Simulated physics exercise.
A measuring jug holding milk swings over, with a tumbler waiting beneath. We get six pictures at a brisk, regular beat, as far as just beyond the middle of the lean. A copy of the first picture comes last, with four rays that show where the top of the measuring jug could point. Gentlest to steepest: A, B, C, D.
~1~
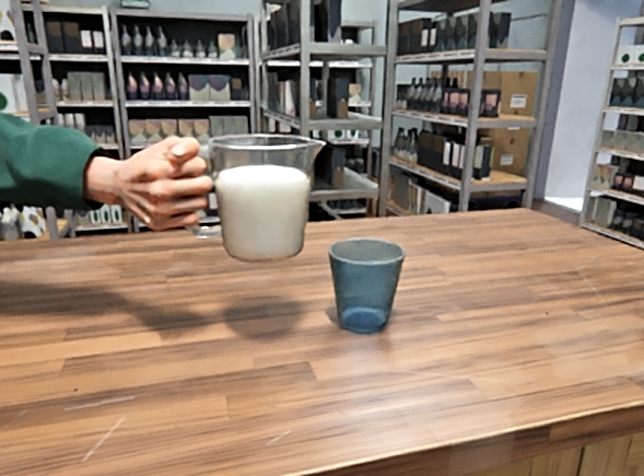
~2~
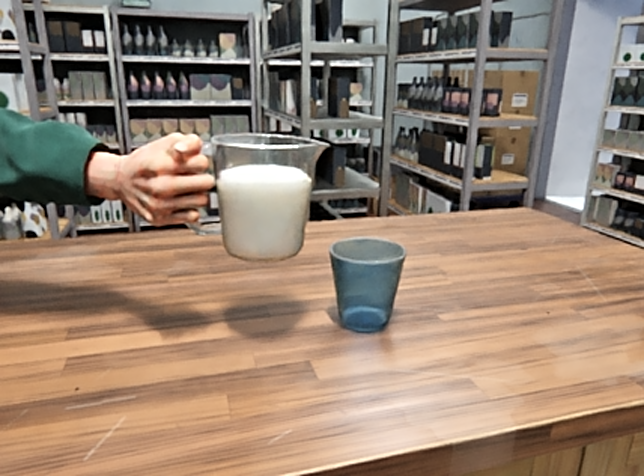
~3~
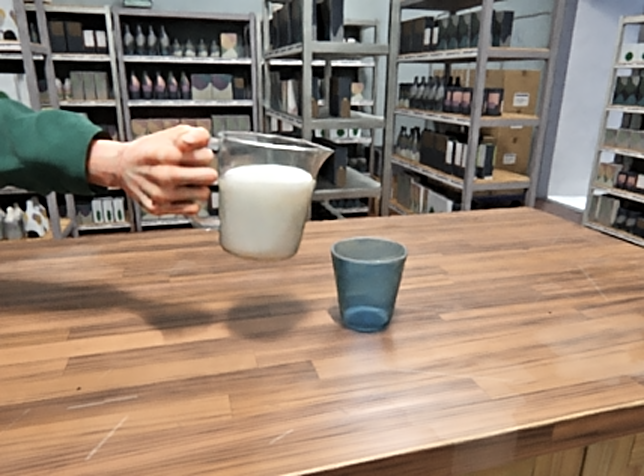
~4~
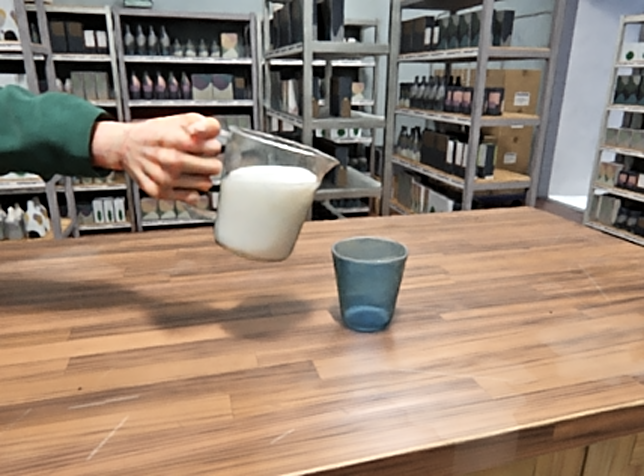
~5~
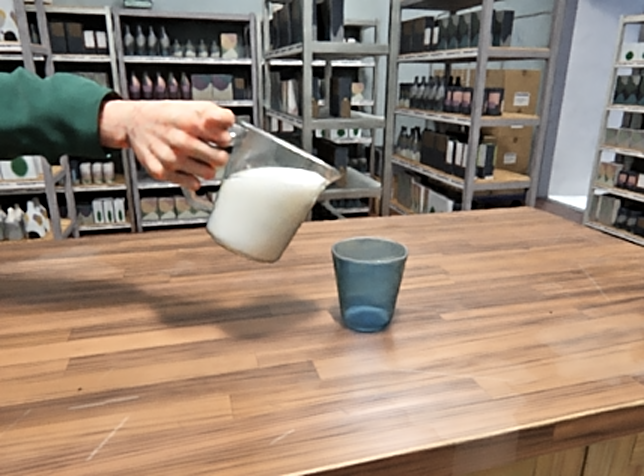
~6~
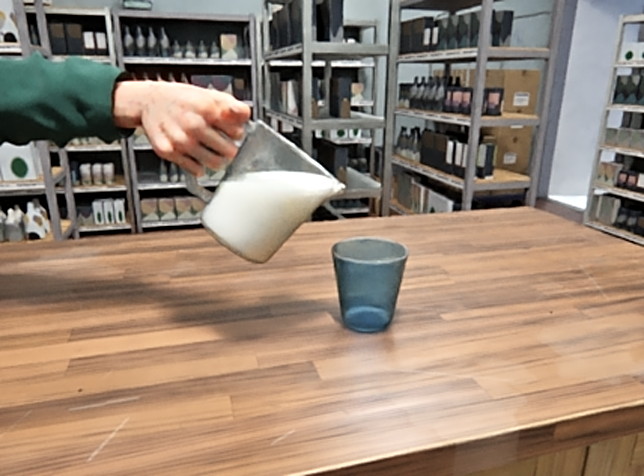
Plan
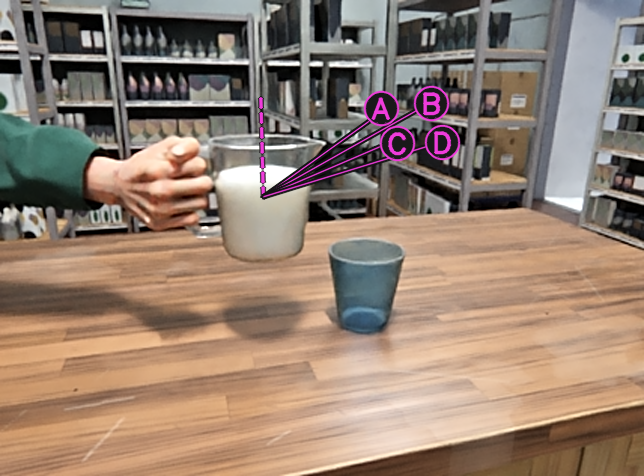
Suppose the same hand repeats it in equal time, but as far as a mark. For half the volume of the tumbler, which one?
Mark A does it best.
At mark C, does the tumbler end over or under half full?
Over half.
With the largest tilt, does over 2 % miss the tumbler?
Yes, it does.
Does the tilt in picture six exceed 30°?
Yes.
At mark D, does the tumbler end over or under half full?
Over half.
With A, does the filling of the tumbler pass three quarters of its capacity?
No, it does not.
On the marked copy, A at (369, 121); B at (416, 110); C at (379, 146); D at (425, 146).
For mark A, the tumbler ends with about 47 % of what it can hold.
For mark B, the tumbler ends with about 66 % of what it can hold.
For mark C, the tumbler ends with about 84 % of what it can hold.
For mark D, the tumbler ends with about 89 % of what it can hold; 11 % of the milk is spilt.
